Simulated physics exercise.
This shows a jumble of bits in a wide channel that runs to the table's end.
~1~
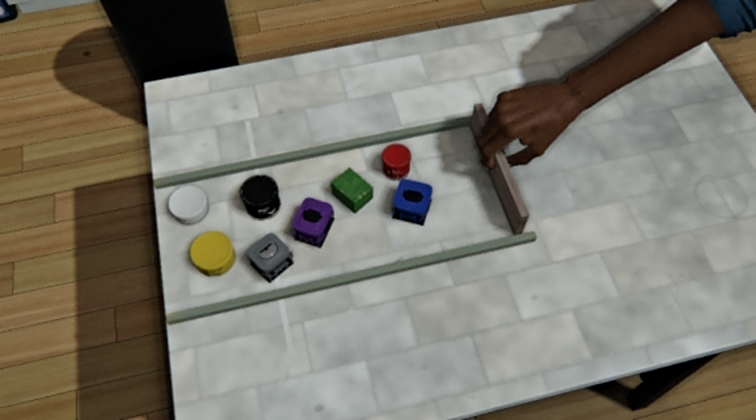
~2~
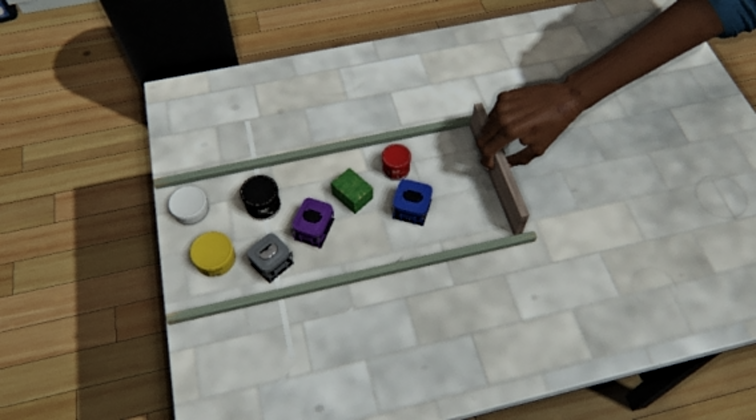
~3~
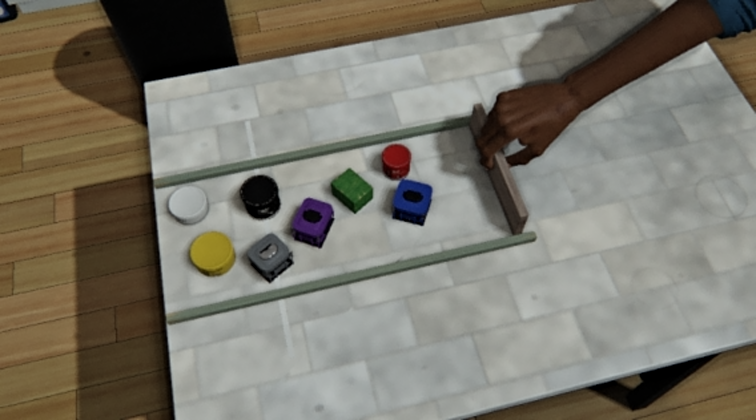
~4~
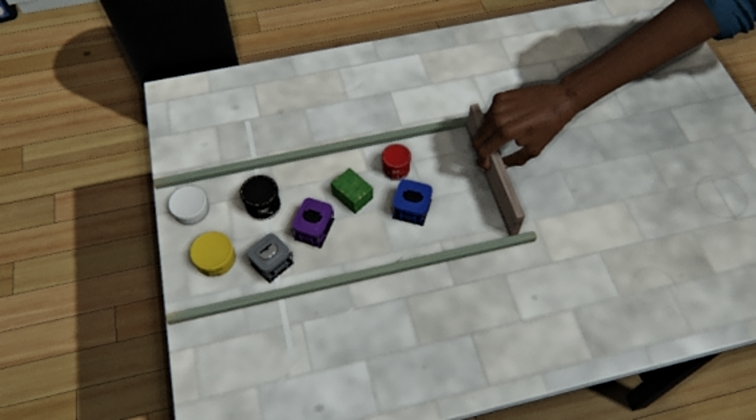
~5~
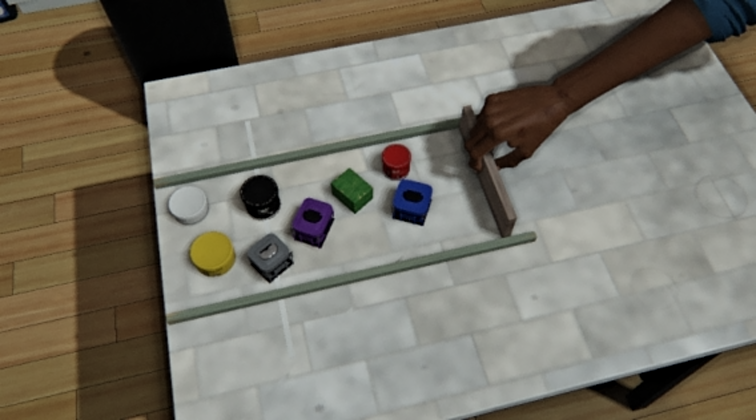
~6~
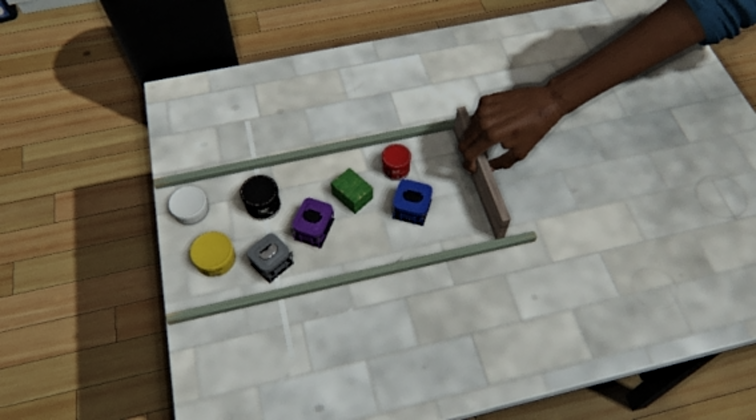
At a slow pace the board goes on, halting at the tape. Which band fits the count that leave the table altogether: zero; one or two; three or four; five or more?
The band that fits is zero.
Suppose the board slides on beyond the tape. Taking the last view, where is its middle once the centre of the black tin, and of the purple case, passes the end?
Approx. (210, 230) / approx. (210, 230) for the other.
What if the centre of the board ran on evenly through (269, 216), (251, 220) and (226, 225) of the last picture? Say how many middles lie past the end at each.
0, 0 and 2.
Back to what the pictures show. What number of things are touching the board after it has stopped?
That makes 3.
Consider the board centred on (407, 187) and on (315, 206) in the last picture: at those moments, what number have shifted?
The number moved is 2 and then 6.
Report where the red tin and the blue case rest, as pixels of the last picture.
Red tin: (245, 189); blue case: (253, 245).
Early on, none off yet; white tub at rest near (189, 206); yellow tub at rest near (213, 254); grey case at rest near (270, 258).
Finally, the number that fall off is zero.
